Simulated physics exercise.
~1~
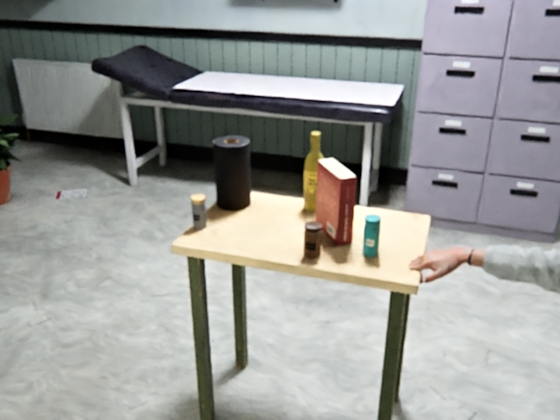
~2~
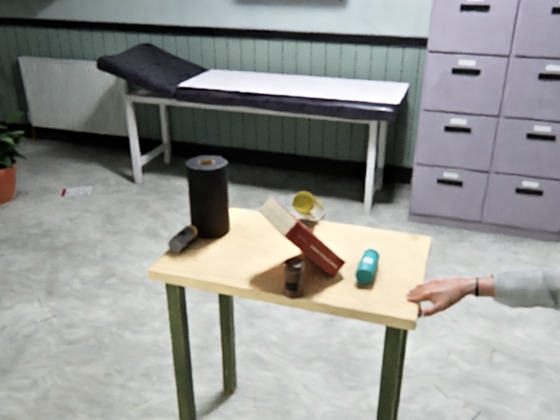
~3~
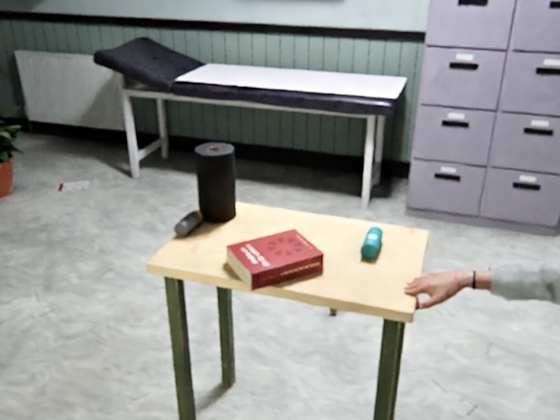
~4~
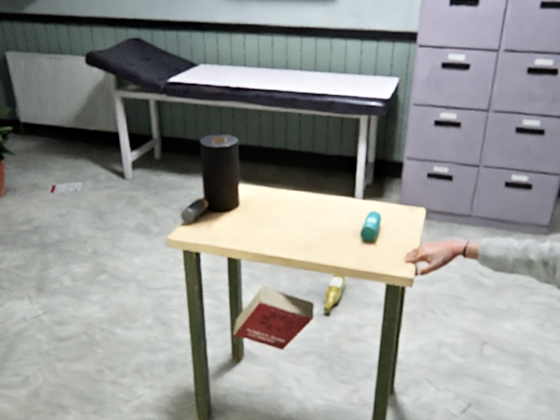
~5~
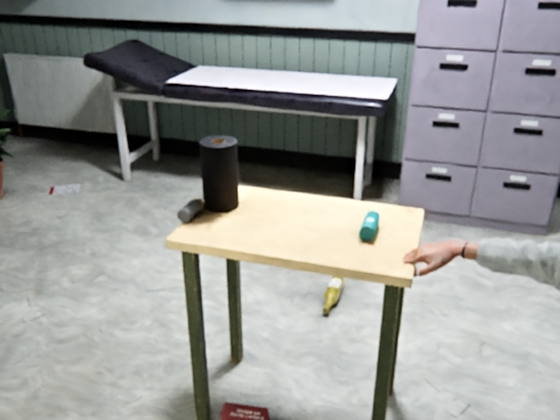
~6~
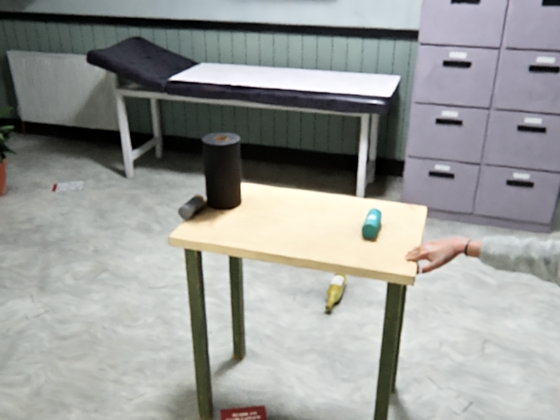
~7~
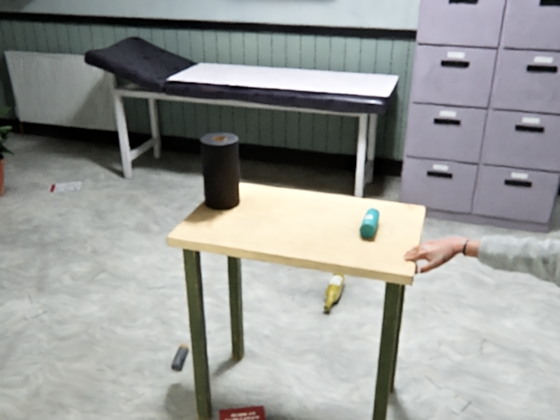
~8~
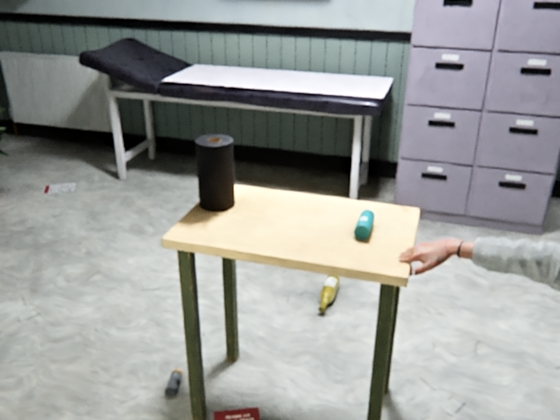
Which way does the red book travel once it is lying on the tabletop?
The red book moves down, dropping off the near side of the table to the floor.
